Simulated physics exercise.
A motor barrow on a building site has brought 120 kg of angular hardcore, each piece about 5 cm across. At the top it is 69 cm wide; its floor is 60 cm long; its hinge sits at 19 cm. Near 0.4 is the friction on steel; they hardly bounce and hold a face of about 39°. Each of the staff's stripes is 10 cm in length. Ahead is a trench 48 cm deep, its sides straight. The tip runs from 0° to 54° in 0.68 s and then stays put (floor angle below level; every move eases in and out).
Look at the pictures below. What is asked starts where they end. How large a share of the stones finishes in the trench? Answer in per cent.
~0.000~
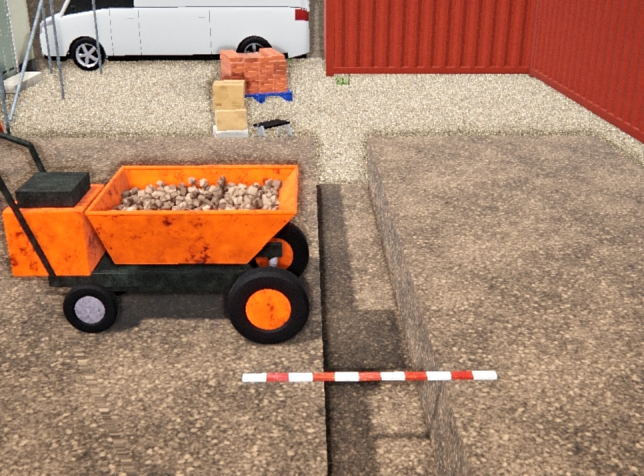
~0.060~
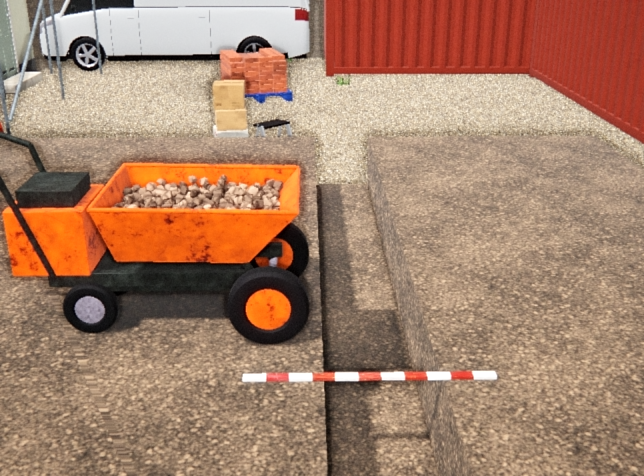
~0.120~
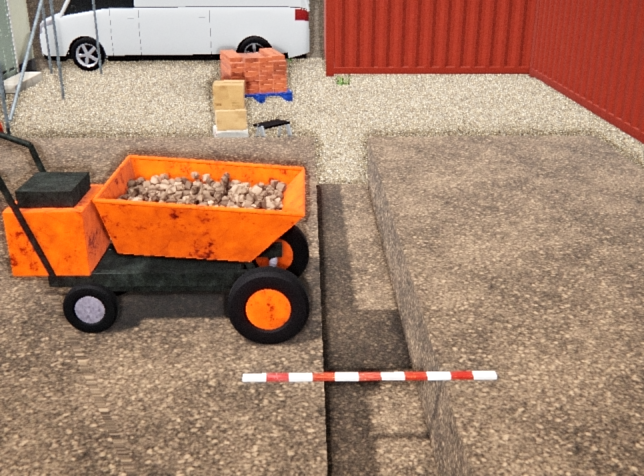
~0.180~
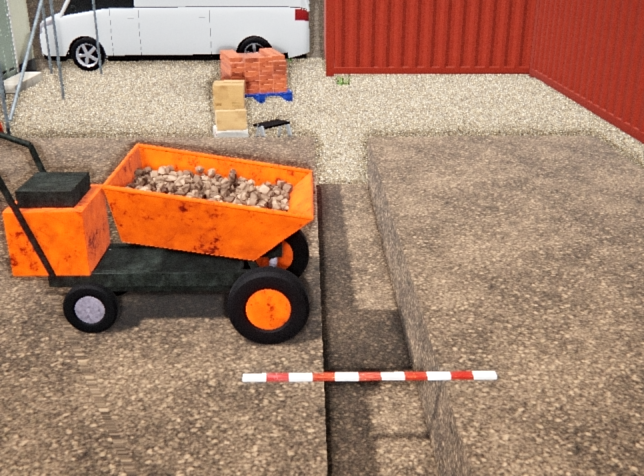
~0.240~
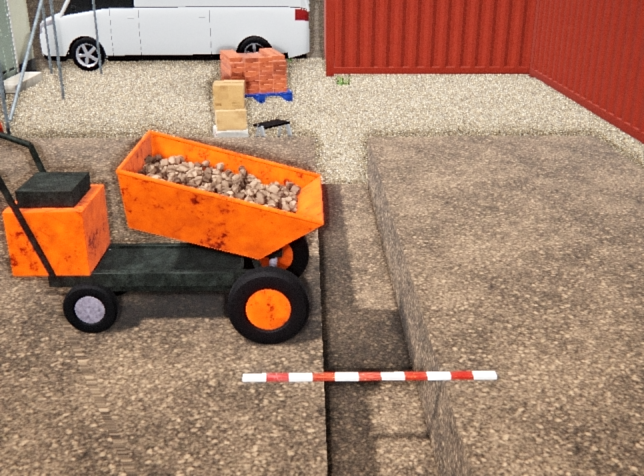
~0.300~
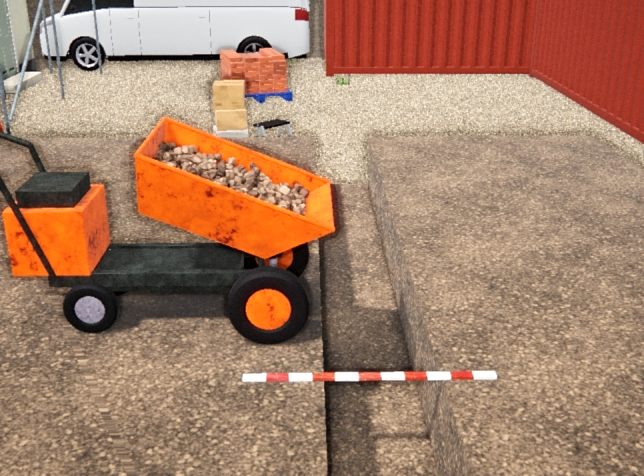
A share of about 28 per cent.
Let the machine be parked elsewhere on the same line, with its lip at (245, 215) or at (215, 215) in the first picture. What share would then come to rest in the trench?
Around 35 and then 30 percent.
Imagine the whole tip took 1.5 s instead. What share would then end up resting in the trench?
Then some 10 per cent would.
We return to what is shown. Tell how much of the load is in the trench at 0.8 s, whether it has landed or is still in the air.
About 0 per cent by then.
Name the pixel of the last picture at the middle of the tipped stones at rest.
Centre estimate: Around (402, 384).
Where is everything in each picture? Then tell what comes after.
Lip at (295, 212), floor tilted 0°, highest stones at (200, 191), in the first frame.
The skip is at 1°, its lip at (298, 213); the top of the load is at (196, 190); the stones move at 0.3 m/s on average, in the second frame.
The skip is at 4°, its lip at (304, 215); the top of the load is at (178, 185); the stones move at 0.6 m/s on average, in the third frame.
The skip is at 9°, its lip at (312, 218); the top of the load is at (168, 176); the stones move at 0.8 m/s on average, in the fourth frame.
Lip at (323, 223), floor tilted 15°, highest stones at (163, 164); the stones move at 1.0 m/s on average, in the fifth frame.
Lip at (334, 230), floor tilted 22°, highest stones at (174, 152); the stones move at 1.1 m/s on average, in the sixth frame.
After 0.5 s the floor is at 46°; 100 % in the skip; the foremost stones are at (331, 229).
After 0.8 s the floor is at 54°; 98 % in the skip, 2 % in the trench; the foremost stones are at (391, 256).
After 1.1 s the floor is at 54°; 74 % in the skip, 21 % in the trench, 5 % past the trench; the foremost stones are at (467, 310).
After 3.1 s the floor is at 54°; 65 % in the skip, 28 % in the trench, 7 % past the trench; the foremost stones are at (515, 332).
